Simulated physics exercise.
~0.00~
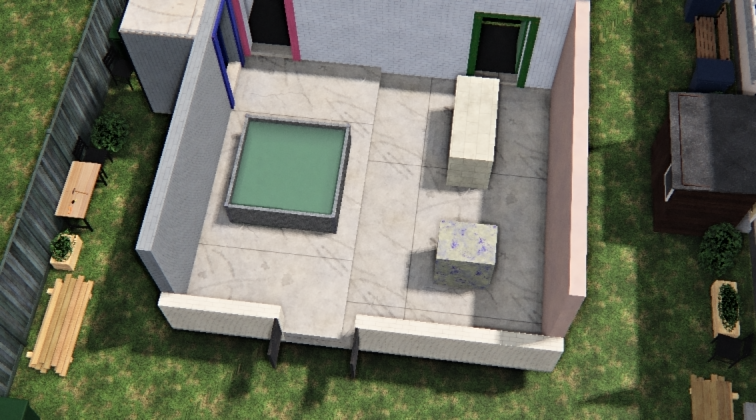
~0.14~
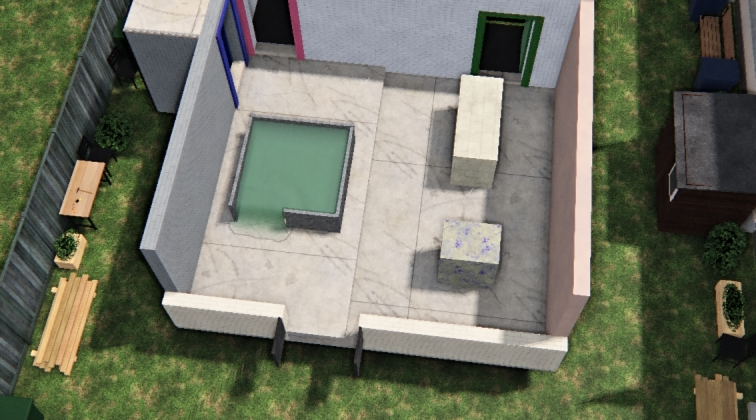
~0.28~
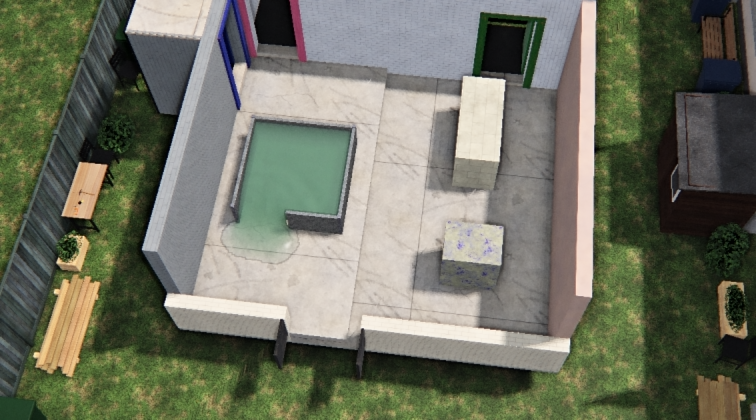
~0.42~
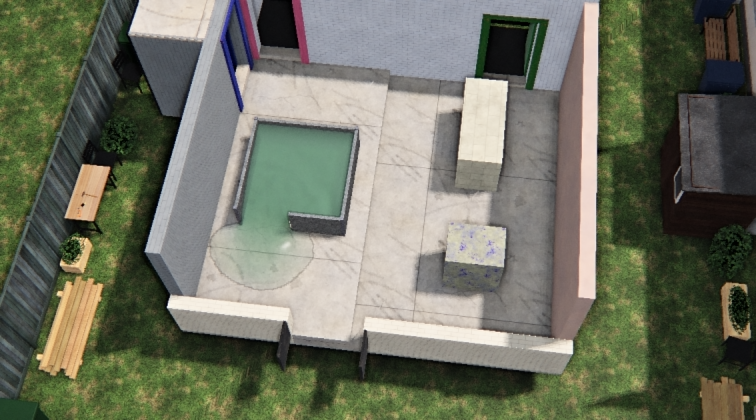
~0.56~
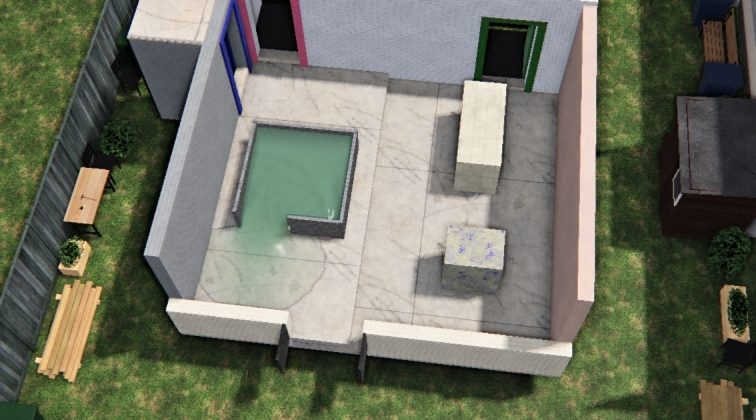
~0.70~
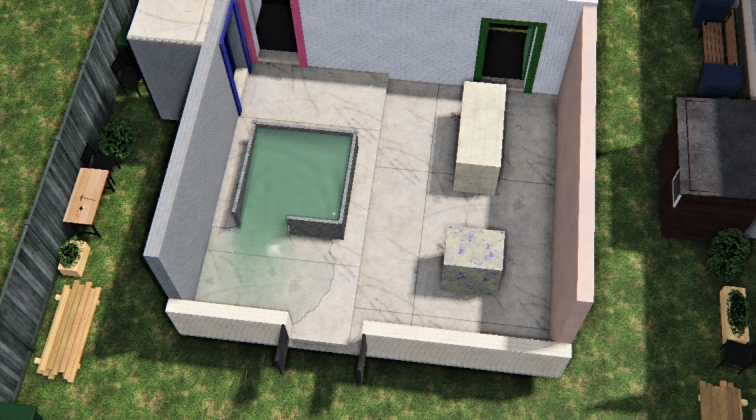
Greenish water pours from a gap in a square tank and spreads across the pale floor.
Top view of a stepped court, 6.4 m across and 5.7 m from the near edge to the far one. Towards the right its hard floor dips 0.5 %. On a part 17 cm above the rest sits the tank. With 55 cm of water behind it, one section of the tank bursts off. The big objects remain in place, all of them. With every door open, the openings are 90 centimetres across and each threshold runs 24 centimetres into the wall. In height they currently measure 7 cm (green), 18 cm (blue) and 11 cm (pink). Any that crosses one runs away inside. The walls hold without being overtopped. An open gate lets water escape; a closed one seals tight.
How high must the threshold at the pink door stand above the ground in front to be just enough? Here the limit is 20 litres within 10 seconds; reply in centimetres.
6.5 cm.
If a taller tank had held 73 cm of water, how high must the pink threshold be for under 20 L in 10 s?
Around 10.5 cm high.
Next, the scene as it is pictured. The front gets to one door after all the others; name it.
Last: Green.
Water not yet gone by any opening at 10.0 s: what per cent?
Close to 84 in a hundred.
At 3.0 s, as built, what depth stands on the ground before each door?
Before green it's 0 cm, before blue 0 cm, before pink 0 cm.
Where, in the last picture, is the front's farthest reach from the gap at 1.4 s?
Front tip: Approx. (341, 331) px.
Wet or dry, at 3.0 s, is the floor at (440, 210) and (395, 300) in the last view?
First spot untouched, second swamped.
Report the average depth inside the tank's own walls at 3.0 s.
It averages close to 27 centimetres.
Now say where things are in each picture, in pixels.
The first picture shows still water, 55 cm deep, in the tank at (289, 167); the pink door at (266, 25) is dry.
In the second picture, water pours out at (261, 217) and has run 0.3 m, to (257, 234); about 9 cm deep outside, 55 cm at the back.
In the third picture, water pours out at (264, 219) and has run 0.7 m, to (249, 256); about 9 cm deep outside, 55 cm at the back.
In the fourth picture, water pours out at (266, 221) and has run 1.2 m, to (256, 285); about 7 cm deep outside, 55 cm at the back.
In the fifth picture, water pours out at (265, 224) and has run 1.8 m, to a hidden place; about 4 cm deep outside, 55 cm at the back.
In the sixth picture, the gap is at (265, 225), the front 1.9 m out at a hidden place; the back of the tank holds 52 cm; the pink door at (273, 32), 3.9 m from the gap, is still 3.9 m from the nearest water.
After 1.4 s water covers 15 % of the floor, deepest (44 cm) near (192, 313); it has not reached the pink door.
After 3.0 s water covers 30 % of the floor, deepest (26 cm) near (192, 313); it has not reached the pink door.
After 10.0 s water covers 90 % of the floor, deepest (12 cm) near (536, 111); 6 cm at the pink door, 1 litre in over its 11 cm threshold.
At the pink door as built, the water arrived by 4.6 s and peaked near 11 cm at 5.4 s.
With a threshold of 5.5 cm, 35 litres would have come in within the 10 s; with 7.5 cm, 13 litres. So under 20 litres takes about 6.5 cm.
